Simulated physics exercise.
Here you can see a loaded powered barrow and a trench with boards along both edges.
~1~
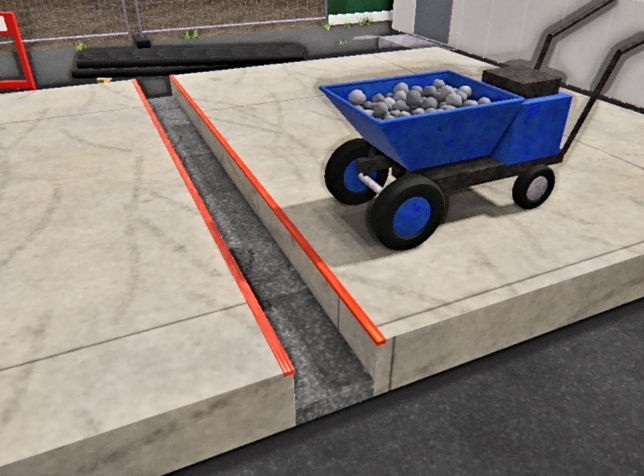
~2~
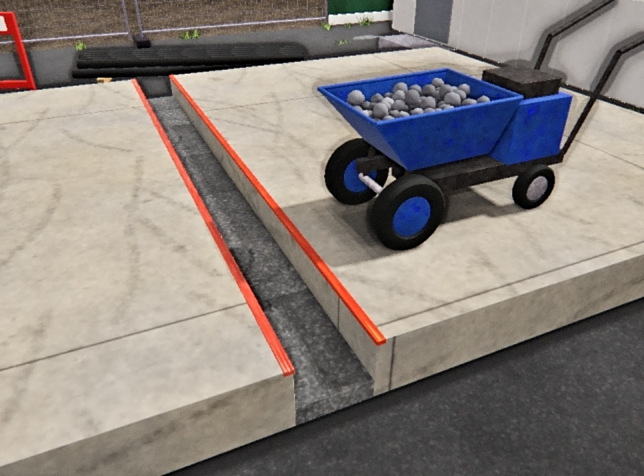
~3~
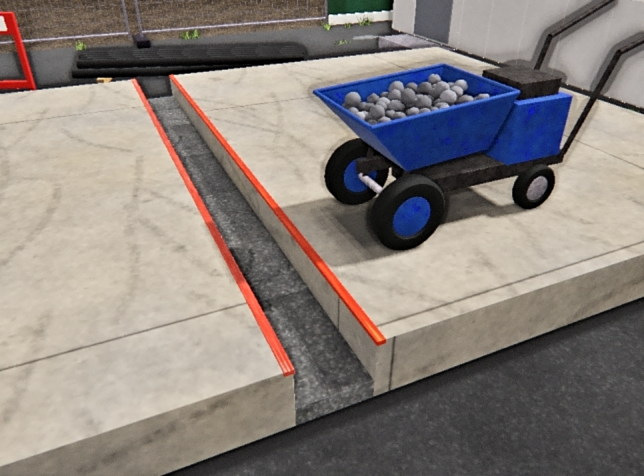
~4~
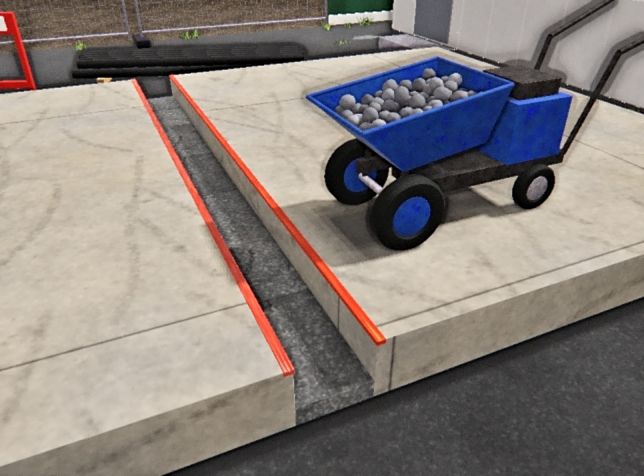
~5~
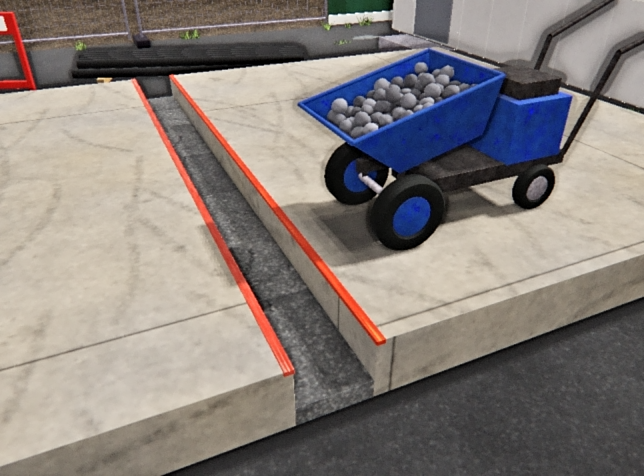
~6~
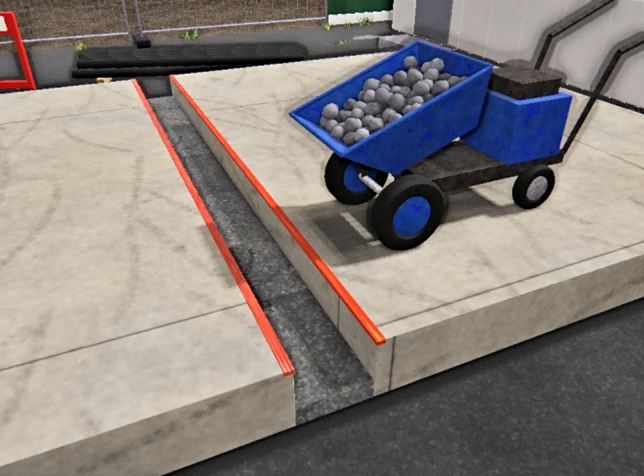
A blue powered barrow loaded with round grey cobbles steadily tilts its skip forward beside a trench.
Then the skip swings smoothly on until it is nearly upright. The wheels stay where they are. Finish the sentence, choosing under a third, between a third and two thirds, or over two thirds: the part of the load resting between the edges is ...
The part between the edges is over two thirds of the load.
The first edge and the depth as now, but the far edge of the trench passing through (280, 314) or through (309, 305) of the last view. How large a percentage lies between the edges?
Estimated share: Try 1 approx. 80 in a hundred, try 2 approx. 20 in a hundred.
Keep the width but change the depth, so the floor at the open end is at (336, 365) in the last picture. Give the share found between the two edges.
50 %.
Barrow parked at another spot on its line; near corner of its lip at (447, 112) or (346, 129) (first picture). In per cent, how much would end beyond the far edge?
Roughly 0 and 40 %.
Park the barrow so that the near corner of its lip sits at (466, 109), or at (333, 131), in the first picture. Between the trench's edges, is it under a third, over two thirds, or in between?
First below one third, then under a third.
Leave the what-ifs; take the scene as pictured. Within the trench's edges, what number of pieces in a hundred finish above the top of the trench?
Some 5 per cent.
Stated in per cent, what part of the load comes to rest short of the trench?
It works out to roughly 0 percent.
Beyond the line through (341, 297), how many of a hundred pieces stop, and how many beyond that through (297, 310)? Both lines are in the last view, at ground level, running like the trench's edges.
First some 100, then 40 per cent.
Soon, skip tipped steeply; all in the skip.
A while on, skip tipped right over; about two thirds in the skip; about a third in or heaped over the trench; a stray few beyond it; a stray few falling.
Towards the end, skip tipped right over; a small part in the skip; nearly all in or heaped over the trench; a stray few beyond it.
Finally, skip tipped right over; a stray few in the skip; nearly all in or heaped over the trench; a stray few beyond it.
